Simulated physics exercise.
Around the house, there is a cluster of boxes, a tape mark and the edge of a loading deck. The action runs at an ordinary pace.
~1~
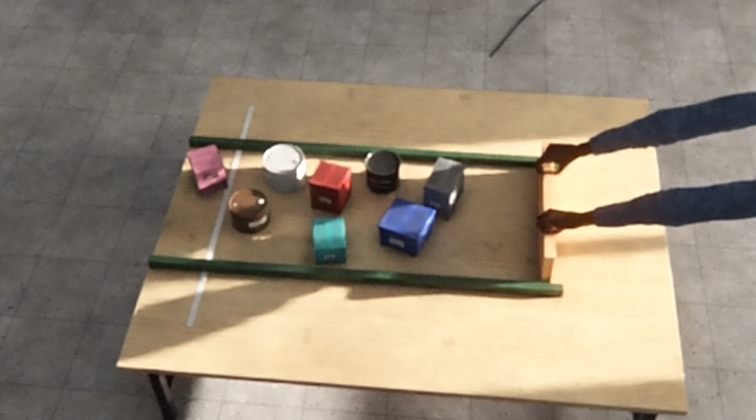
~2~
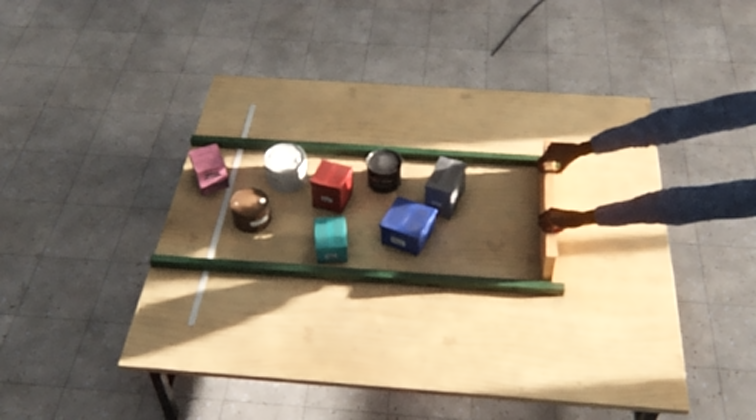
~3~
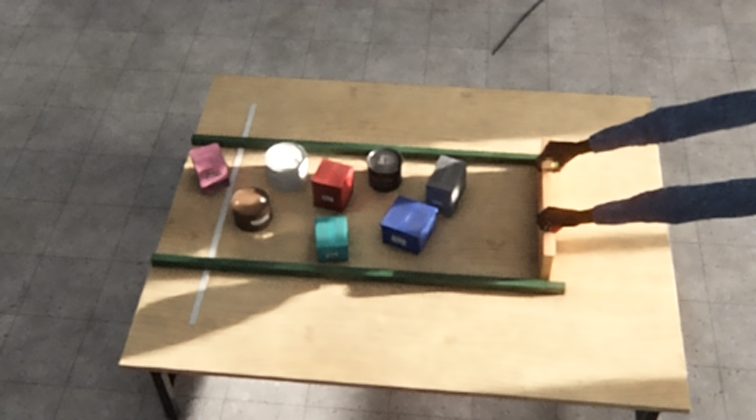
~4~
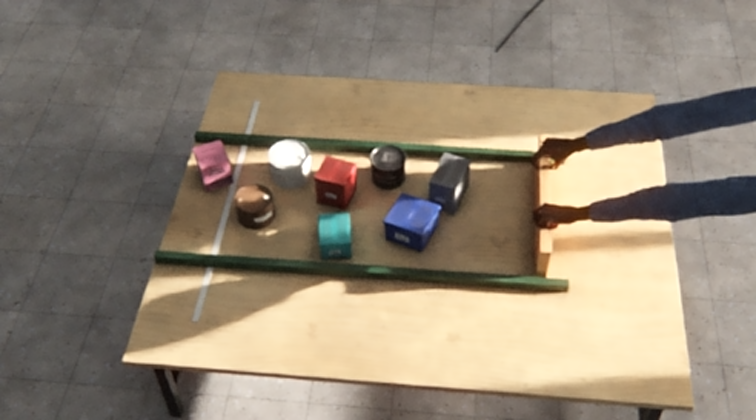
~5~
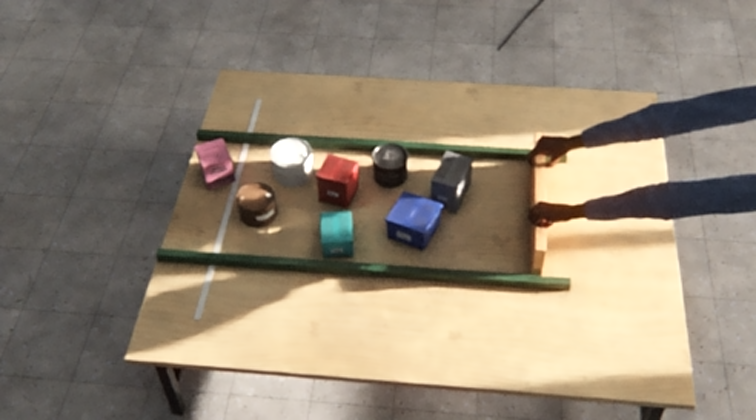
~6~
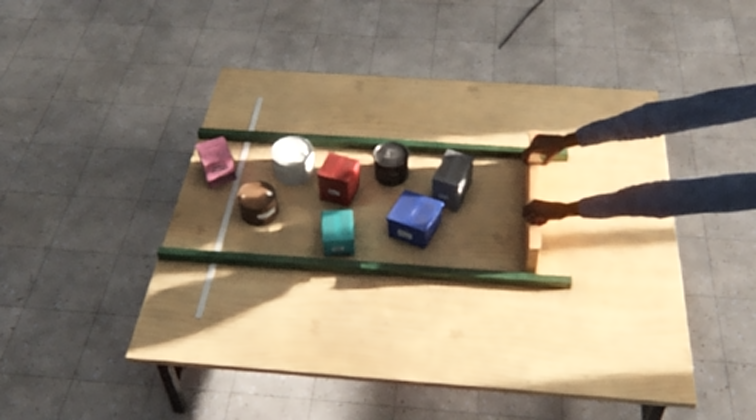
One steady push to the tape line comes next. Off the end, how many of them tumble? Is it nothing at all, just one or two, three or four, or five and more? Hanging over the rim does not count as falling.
It is three or four.
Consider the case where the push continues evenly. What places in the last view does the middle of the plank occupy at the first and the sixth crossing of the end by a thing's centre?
Its middle is near (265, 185) and then near (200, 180).
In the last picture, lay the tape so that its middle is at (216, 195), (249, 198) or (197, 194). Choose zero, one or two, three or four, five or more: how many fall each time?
In the order of the places given: More than four; one or two; five or more.
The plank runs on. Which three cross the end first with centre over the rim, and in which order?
Order, earliest first: The pink box, then the brown canister, then the turquoise tote.
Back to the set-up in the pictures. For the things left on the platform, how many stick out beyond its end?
The count is 2.
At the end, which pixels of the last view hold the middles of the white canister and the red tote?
The white canister comes to rest close to (191, 158), while the red tote rests close to (186, 181).
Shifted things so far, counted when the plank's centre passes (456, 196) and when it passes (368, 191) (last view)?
By the first moment it's 1, by the second it's 5.
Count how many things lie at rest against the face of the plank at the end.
At rest, 3 are in contact.
A little later, none off yet; pink box at rest near (217, 162); brown canister at rest near (258, 203); white canister at rest near (293, 161).
Next, none off yet; pink box at rest near (217, 162); brown canister shifted a little near (247, 199); white canister shifted a little near (284, 160).
When it is over, the number that fall off is three or four; down, turquoise tote, brown canister and pink box.
